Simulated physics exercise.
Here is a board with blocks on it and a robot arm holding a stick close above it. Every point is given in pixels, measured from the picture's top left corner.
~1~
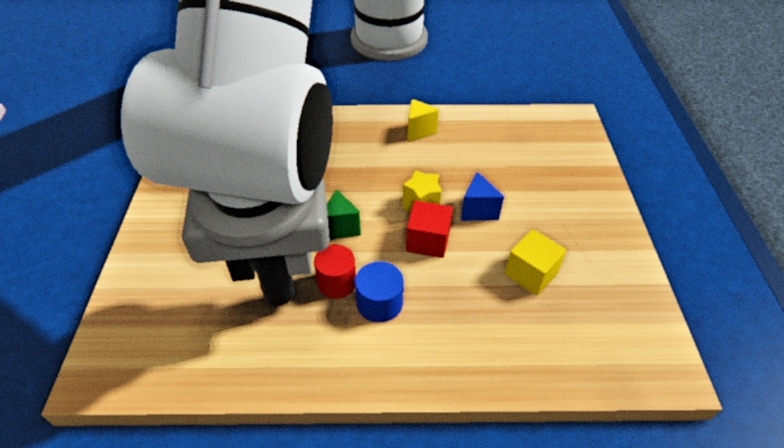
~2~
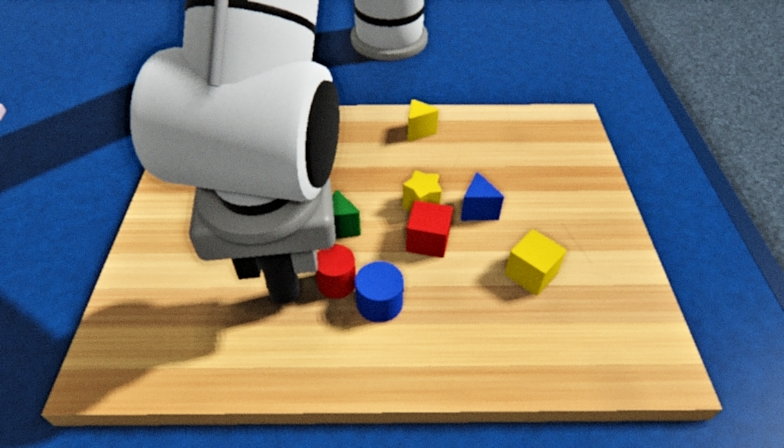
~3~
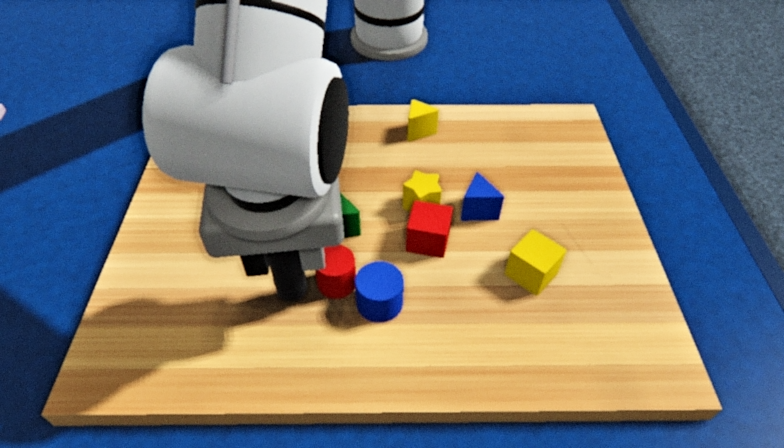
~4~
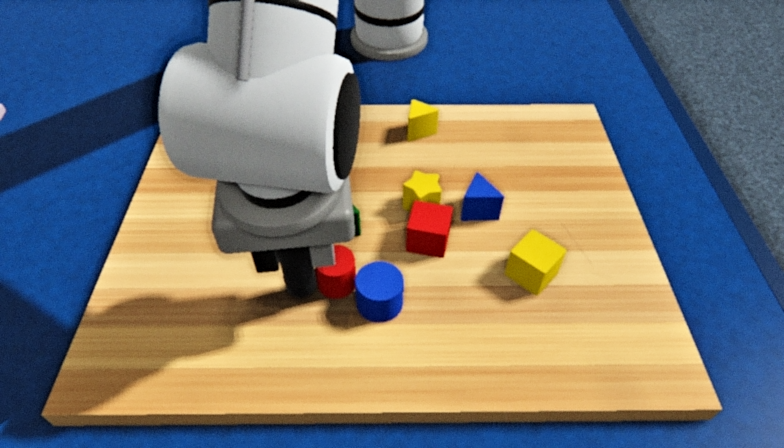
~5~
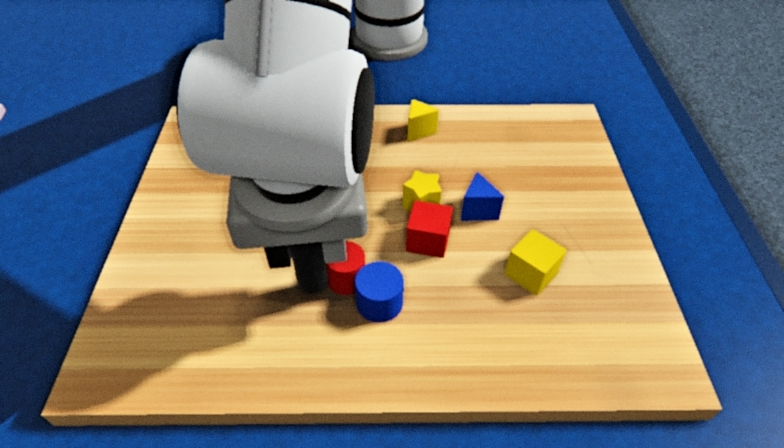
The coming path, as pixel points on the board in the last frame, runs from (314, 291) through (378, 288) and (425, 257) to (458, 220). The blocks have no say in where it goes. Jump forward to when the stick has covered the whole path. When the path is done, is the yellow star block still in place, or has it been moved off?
In the end it has been moved.
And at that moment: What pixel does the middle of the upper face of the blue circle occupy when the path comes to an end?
My prediction: (418, 285).
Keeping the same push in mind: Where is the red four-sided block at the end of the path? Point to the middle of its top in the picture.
About (446, 175).
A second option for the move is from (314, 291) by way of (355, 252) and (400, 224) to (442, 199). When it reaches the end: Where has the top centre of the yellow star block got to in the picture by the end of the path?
I'd expect the centre of its top face to be at (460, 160).
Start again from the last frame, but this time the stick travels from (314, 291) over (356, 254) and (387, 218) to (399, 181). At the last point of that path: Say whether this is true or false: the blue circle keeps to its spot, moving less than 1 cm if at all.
The statement is correct.
The first path, step by step. One third of the way, stick at (378, 280); red circle at (384, 238); blue circle at (410, 285).
Two thirds of the way, stick at (426, 248); red circle at (390, 226); blue circle at (418, 285); yellow star block at (424, 177); red four-sided block at (435, 208), turned 15° clockwise.
At the end, stick at (459, 211); red circle at (390, 226); blue circle at (418, 285); yellow star block at (415, 160), turned 15° anticlockwise; red four-sided block at (446, 175), turned 45° anticlockwise; yellow four-sided block not moved.
